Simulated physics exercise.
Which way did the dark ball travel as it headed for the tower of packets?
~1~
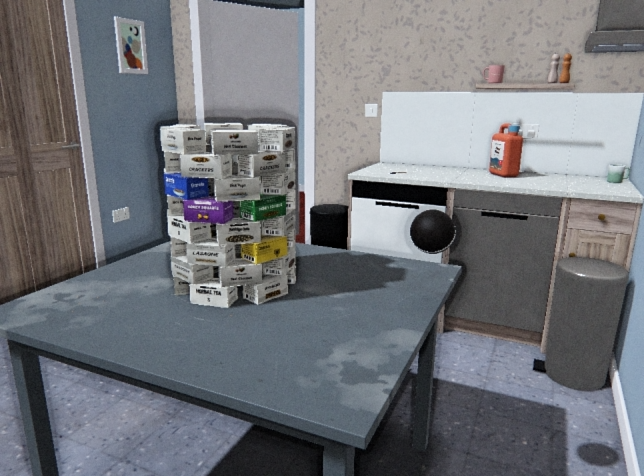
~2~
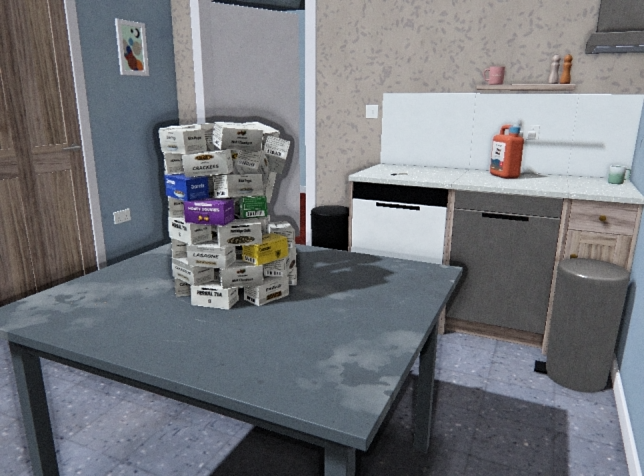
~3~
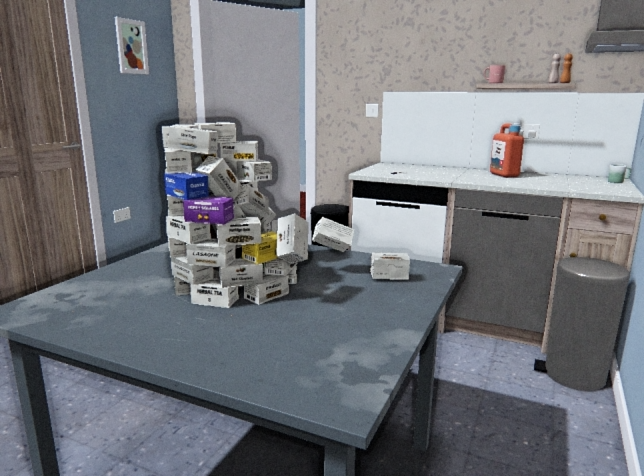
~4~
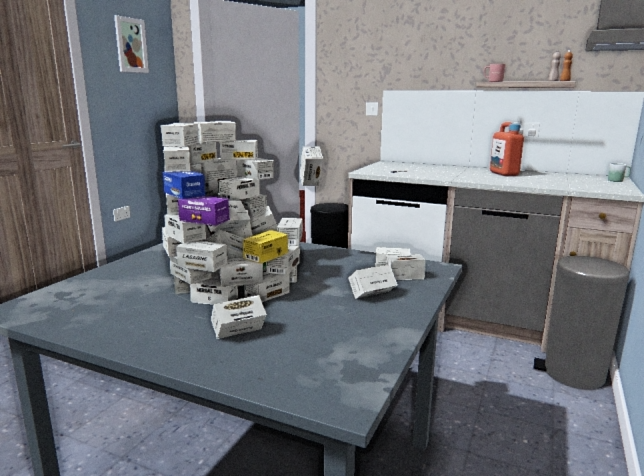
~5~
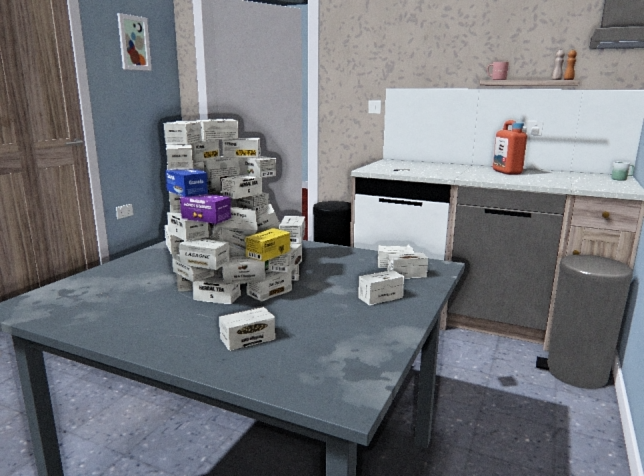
It travelled to the left, coming in from the right side of the tower.
In a kitchen, a dark ball flew into a hollow tower of packets on a table, and white packets tumbled from its right side and front. A few ended up scattered across the tabletop, while the blue, purple and yellow ones stayed up in the stack.
